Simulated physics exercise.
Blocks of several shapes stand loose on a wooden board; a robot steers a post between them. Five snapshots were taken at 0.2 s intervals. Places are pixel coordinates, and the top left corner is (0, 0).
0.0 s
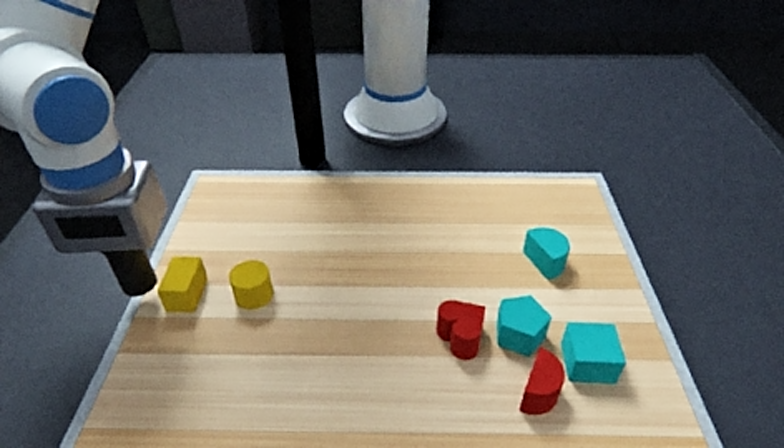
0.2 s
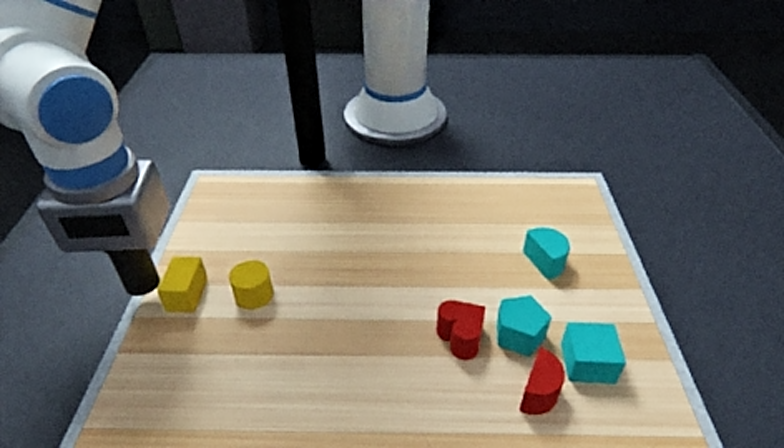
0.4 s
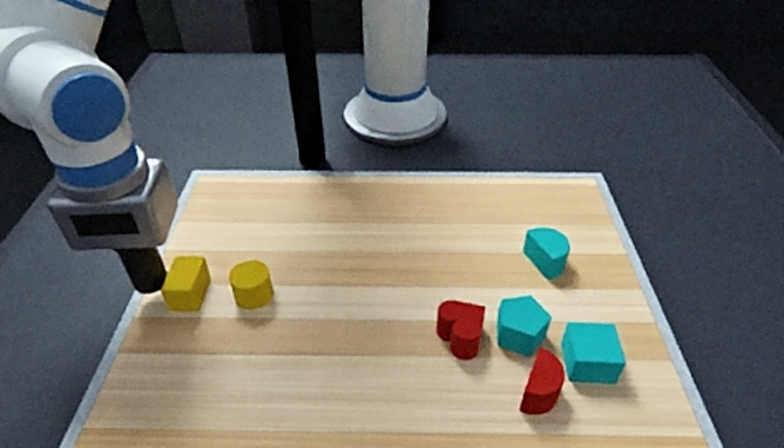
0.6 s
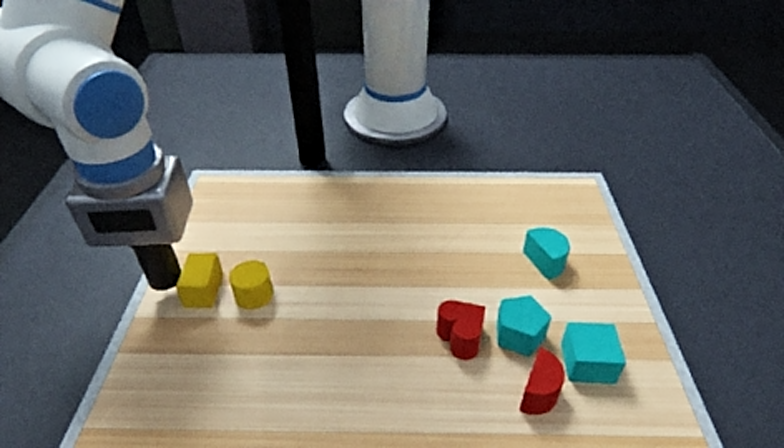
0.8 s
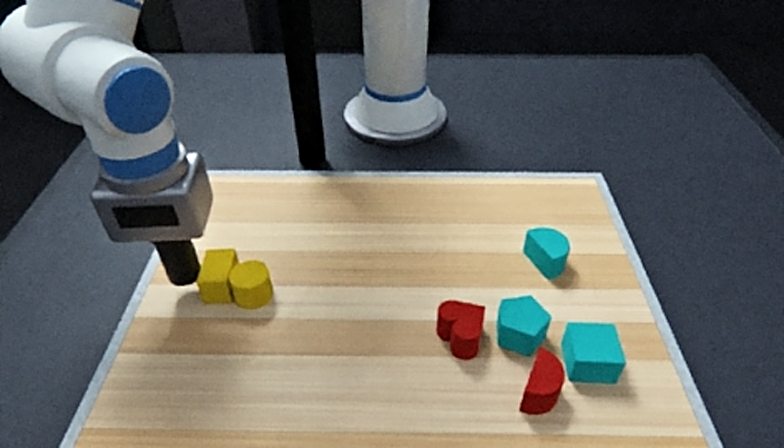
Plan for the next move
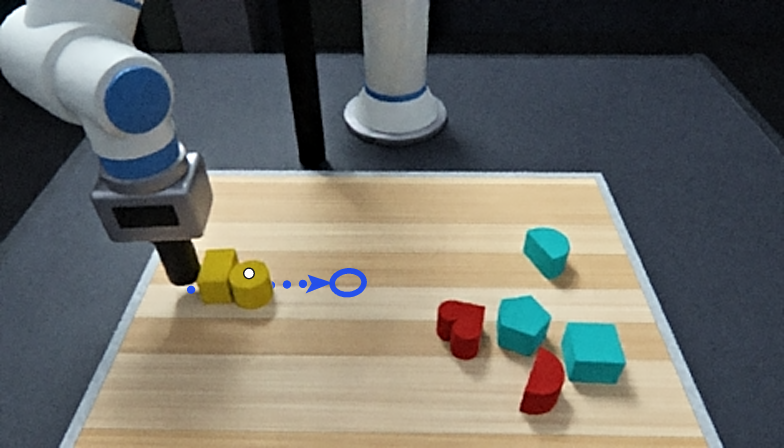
On a wooden board with yellow, red and teal blocks, a robot arm moves its dark post rightward against a yellow rectangular block at the left, pushing it across a short gap until it sits beside the yellow disc.
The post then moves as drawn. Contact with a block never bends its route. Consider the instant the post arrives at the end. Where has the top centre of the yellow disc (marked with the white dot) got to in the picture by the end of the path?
Near (406, 284).
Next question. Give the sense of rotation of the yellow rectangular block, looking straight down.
Clockwise rotation.
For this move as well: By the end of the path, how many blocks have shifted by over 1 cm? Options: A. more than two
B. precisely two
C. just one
The one that fits is B, precisely two.
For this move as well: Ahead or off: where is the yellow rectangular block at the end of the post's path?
Pushed ahead.
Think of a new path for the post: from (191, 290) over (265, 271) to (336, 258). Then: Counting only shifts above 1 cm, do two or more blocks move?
Yes
Path on the board, straight from (191, 290) to (348, 282); the dot is on the yellow disc.
The first path, step by step. One third of the way, post (240, 272); yellow rectangular block (271, 262); yellow disc (302, 274).
Two thirds of the way, post (295, 269); yellow rectangular block (327, 261), turned 15° clockwise; yellow disc (356, 278).
At the end, post (347, 268); yellow rectangular block (380, 262), turned 25° clockwise; yellow disc (406, 284).
